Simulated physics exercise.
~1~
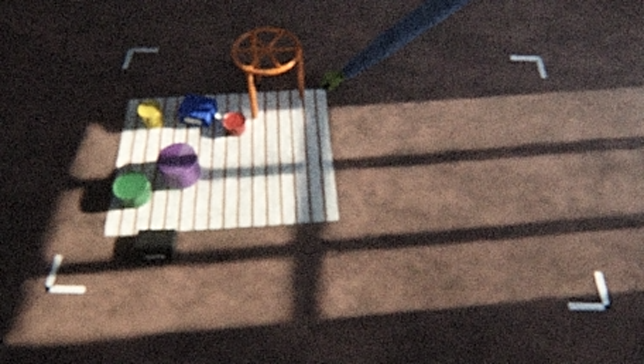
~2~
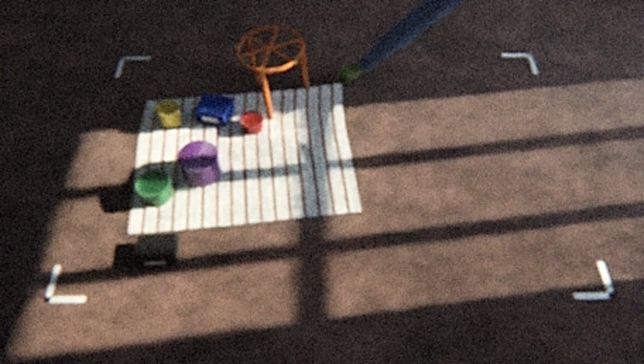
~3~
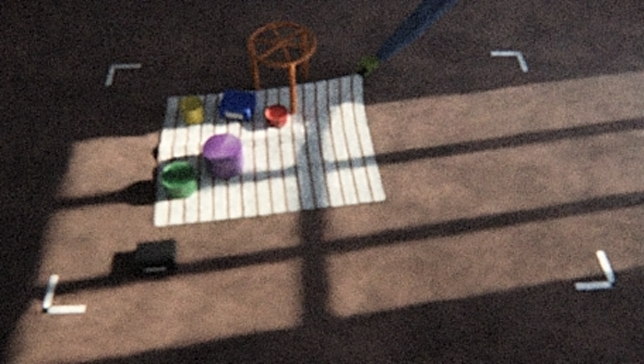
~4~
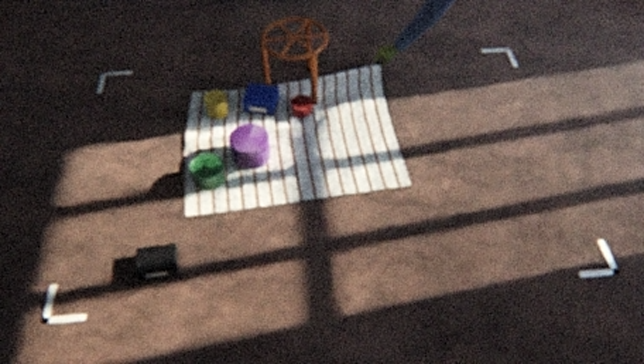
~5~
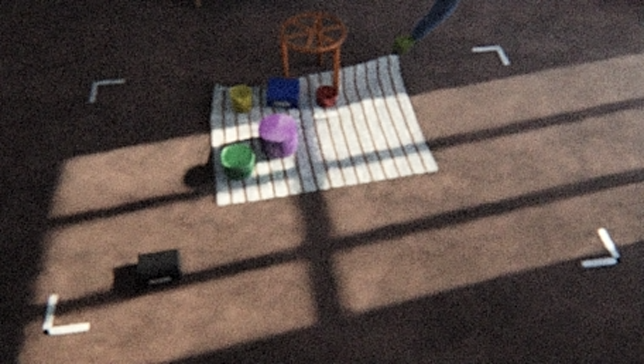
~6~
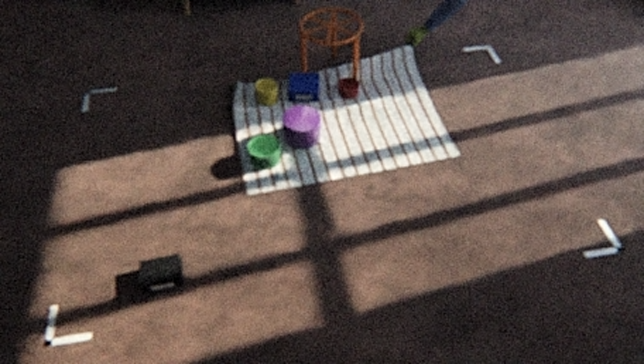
A striped white play mat lies on a brown living-room floor, seen from above at a slant, with bands of sunlight and shadow crossing it and white tape marks around it. A yellow bin, a blue carton and a red bin sit along its far side, near an orange stool, with a purple tub and a green bucket closer. The mat slides steadily right and slightly away, carrying these things along and skewing as it goes. The black box stays behind on the bare floor while the view drifts slightly. Finally, the mat rests farther right, its load still grouped together.
